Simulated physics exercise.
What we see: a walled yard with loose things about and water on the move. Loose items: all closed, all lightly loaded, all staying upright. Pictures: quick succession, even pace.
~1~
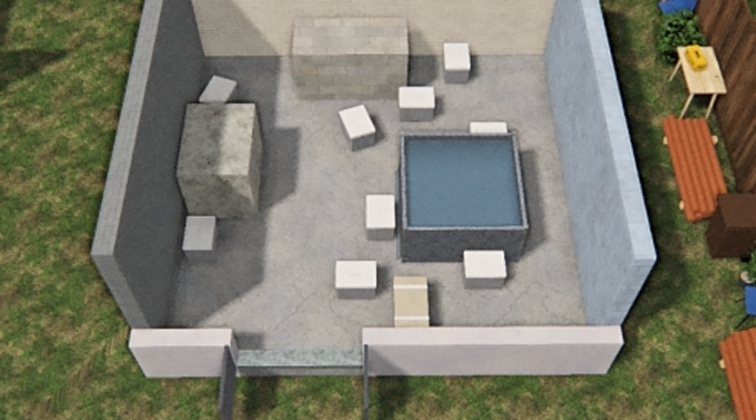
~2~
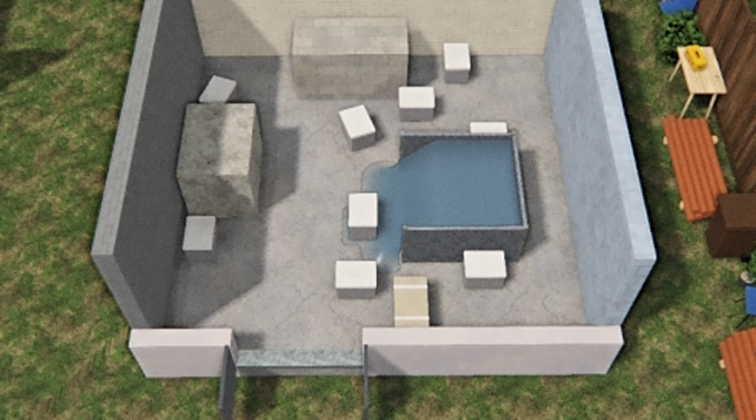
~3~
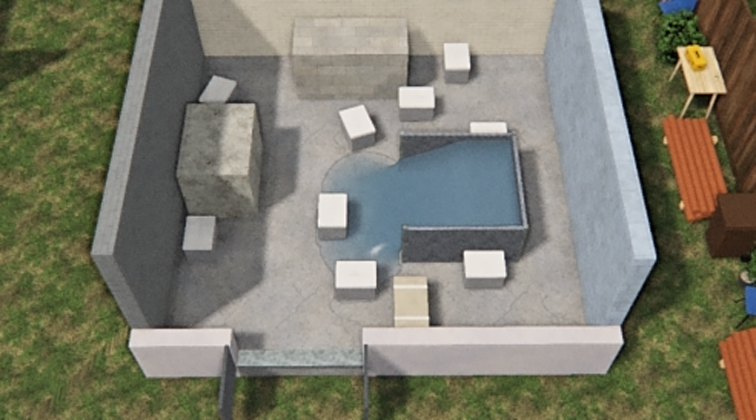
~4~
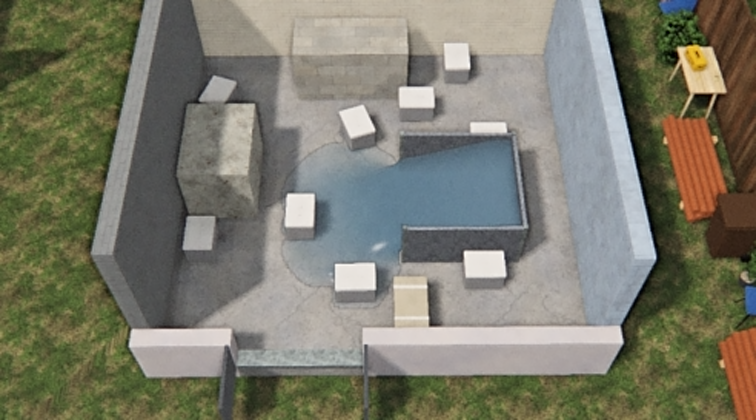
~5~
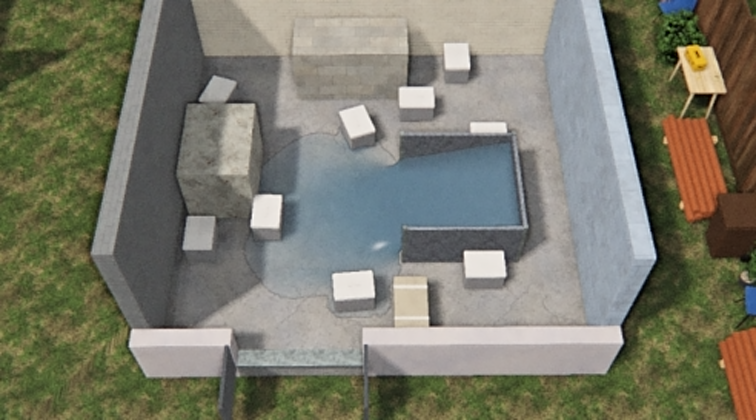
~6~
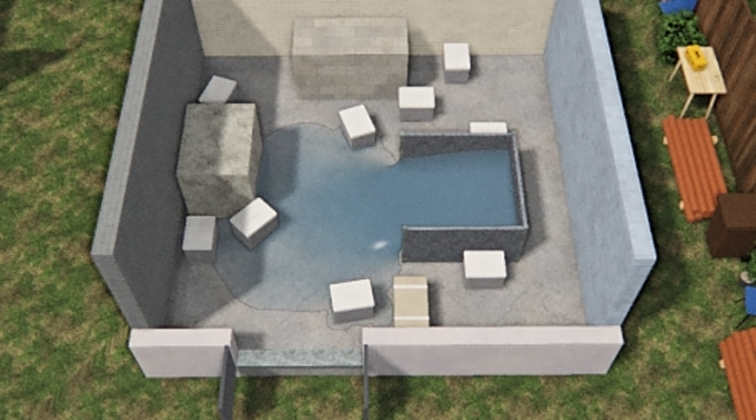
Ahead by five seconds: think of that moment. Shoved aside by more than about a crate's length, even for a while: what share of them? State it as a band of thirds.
Two thirds plus.
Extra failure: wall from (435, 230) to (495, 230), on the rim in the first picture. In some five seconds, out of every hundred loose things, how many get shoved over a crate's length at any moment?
About 40 per cent.
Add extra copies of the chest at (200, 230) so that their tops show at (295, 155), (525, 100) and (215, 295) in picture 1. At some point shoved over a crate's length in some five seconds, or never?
Going by the order given: Travels that far, stays in place, travels that far.
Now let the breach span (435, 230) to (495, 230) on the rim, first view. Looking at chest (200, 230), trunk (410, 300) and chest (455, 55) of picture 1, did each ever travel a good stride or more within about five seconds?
Results in order: Stayed within it / moved that far / moved that far.
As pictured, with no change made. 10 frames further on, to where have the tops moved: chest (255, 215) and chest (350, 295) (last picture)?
Close to (193, 274) and (349, 329).
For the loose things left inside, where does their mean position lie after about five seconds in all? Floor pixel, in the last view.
Somewhere near (430, 205) in the last view.
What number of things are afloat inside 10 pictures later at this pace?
Count: 3.
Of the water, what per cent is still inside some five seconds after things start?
Near 88 per cent.
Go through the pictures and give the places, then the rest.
In the first picture, a chest at (381, 211), on the bottom; a chest at (356, 274), on the bottom; 0 of 10 have shifted.
In the second picture, a chest at (363, 209) rests on the ground, close to its start; a chest at (356, 274), on the bottom; 1 of 10 have shifted.
In the third picture, a chest at (332, 209) rests on the ground, a stride from its start; a chest at (356, 274), on the bottom; 1 of 10 have shifted.
In the fourth picture, a chest at (300, 210), on the bottom, a stride from its start; a chest at (355, 276), on the bottom, close to its start; 1 of 10 have shifted.
In the fifth picture, a chest at (267, 210) rests on the ground, far from its start; a chest at (354, 285) rests on the ground, close to its start; 2 of 10 have shifted.
In the sixth picture, a chest at (253, 216) floats, far from its start; a chest at (352, 295), on the bottom, a stride from its start; 2 of 10 have shifted.
A moment on, 2 of 10 are well off their spots; 2 afloat.
Next, 3 of 10 are well off their spots; 3 afloat.
Later, 3 of 10 are well off their spots; 4 afloat.
In the end, 9 of 10 are well off their spots, and 9 have been at some point; 5 afloat.
